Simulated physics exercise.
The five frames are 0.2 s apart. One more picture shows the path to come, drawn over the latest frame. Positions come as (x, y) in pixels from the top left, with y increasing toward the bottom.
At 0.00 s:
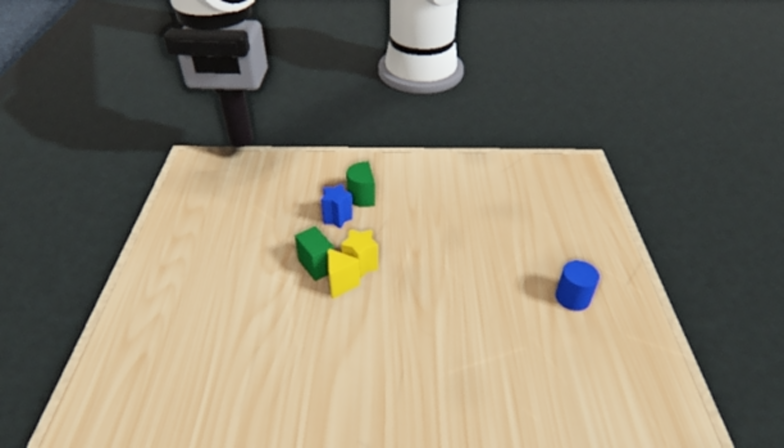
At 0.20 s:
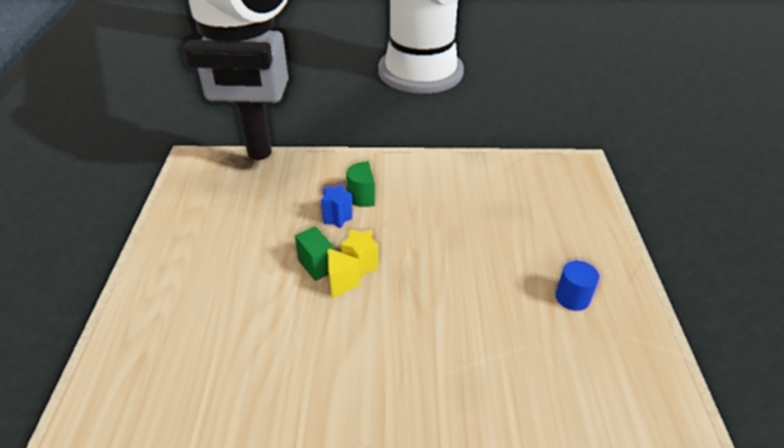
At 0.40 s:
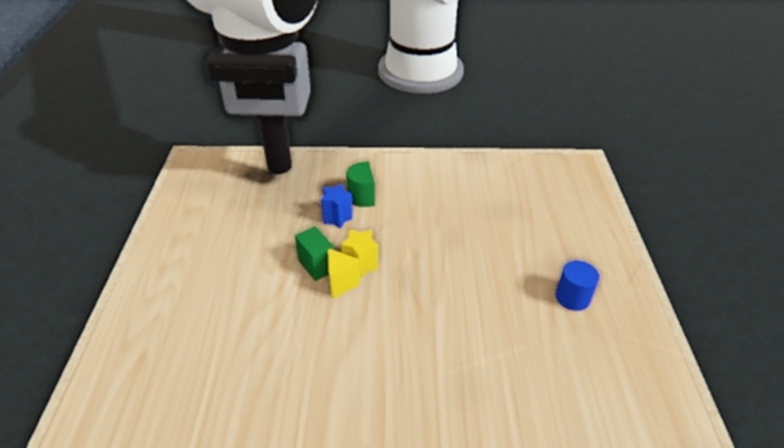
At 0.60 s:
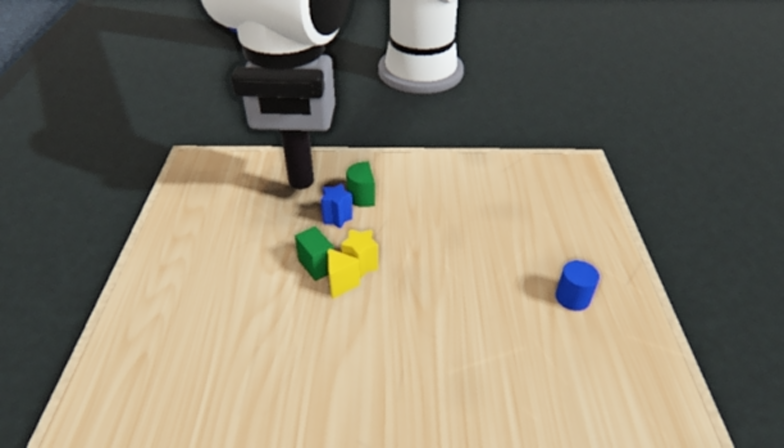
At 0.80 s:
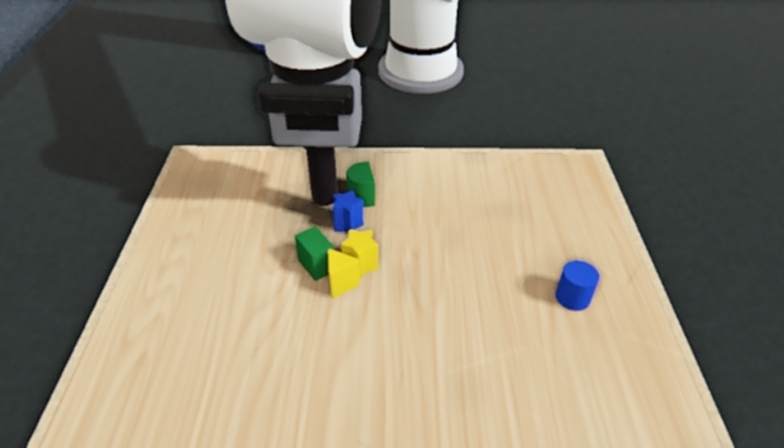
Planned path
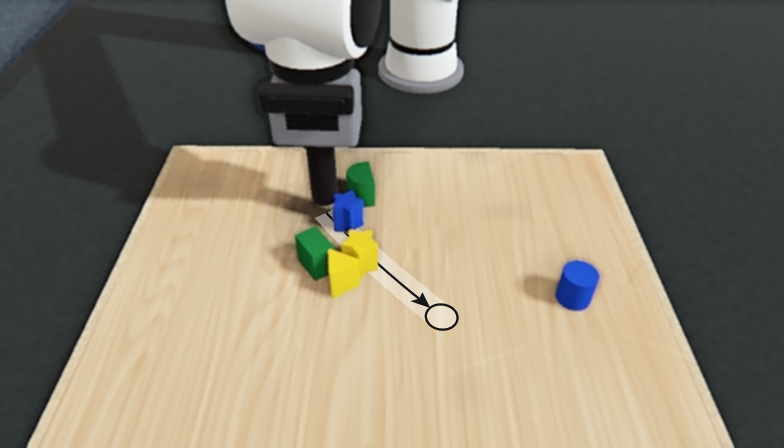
A robot arm with a black post moved down and right over a wooden board and nudged the blue star slightly right, while the green and yellow blocks and the blue cylinder stayed still.
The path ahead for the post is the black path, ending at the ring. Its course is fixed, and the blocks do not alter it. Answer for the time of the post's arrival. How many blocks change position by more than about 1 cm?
It should be two, as far as I can tell.
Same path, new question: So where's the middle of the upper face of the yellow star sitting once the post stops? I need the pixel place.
At roughly (372, 267).
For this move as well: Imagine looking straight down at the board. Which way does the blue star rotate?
Looking down on the board, it turns counter-clockwise.
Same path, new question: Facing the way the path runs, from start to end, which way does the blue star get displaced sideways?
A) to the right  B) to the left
The answer is B.
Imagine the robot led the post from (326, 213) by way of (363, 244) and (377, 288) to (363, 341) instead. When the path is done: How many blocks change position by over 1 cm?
My answer is three or more.
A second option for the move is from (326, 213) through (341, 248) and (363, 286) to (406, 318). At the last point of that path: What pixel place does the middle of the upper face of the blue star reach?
The spot you're after is about (365, 217) in the image.
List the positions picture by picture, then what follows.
Post tip (241, 142); block tops, yellow triangular block (339, 260); blue star (335, 193); yellow star (360, 240); green D-shaped block (361, 172), in the first frame.
Post (260, 154); blocks unchanged, in the second frame.
Post (280, 168); blocks unchanged, in the third frame.
Post (302, 183); blocks unchanged, in the fourth frame.
Post (325, 199); yellow triangular block (339, 260); blue star (347, 200); yellow star (360, 240); green D-shaped block (361, 172), in the fifth frame.
Path on the board, from (326, 213) through (376, 262) to (442, 317).
What follows on the original path. One third of the way, post (357, 231); blue star (384, 220), turned 70° anticlockwise.
Two thirds of the way, post (397, 266); yellow triangular block (339, 263), turned 25° clockwise; blue star (397, 225); yellow star (372, 267), turned 55° clockwise.
At the end, post (443, 303); yellow triangular block (339, 263), turned 25° clockwise; blue star (397, 225), turned 125° anticlockwise; yellow star (372, 267), turned 60° clockwise; green D-shaped block in place.
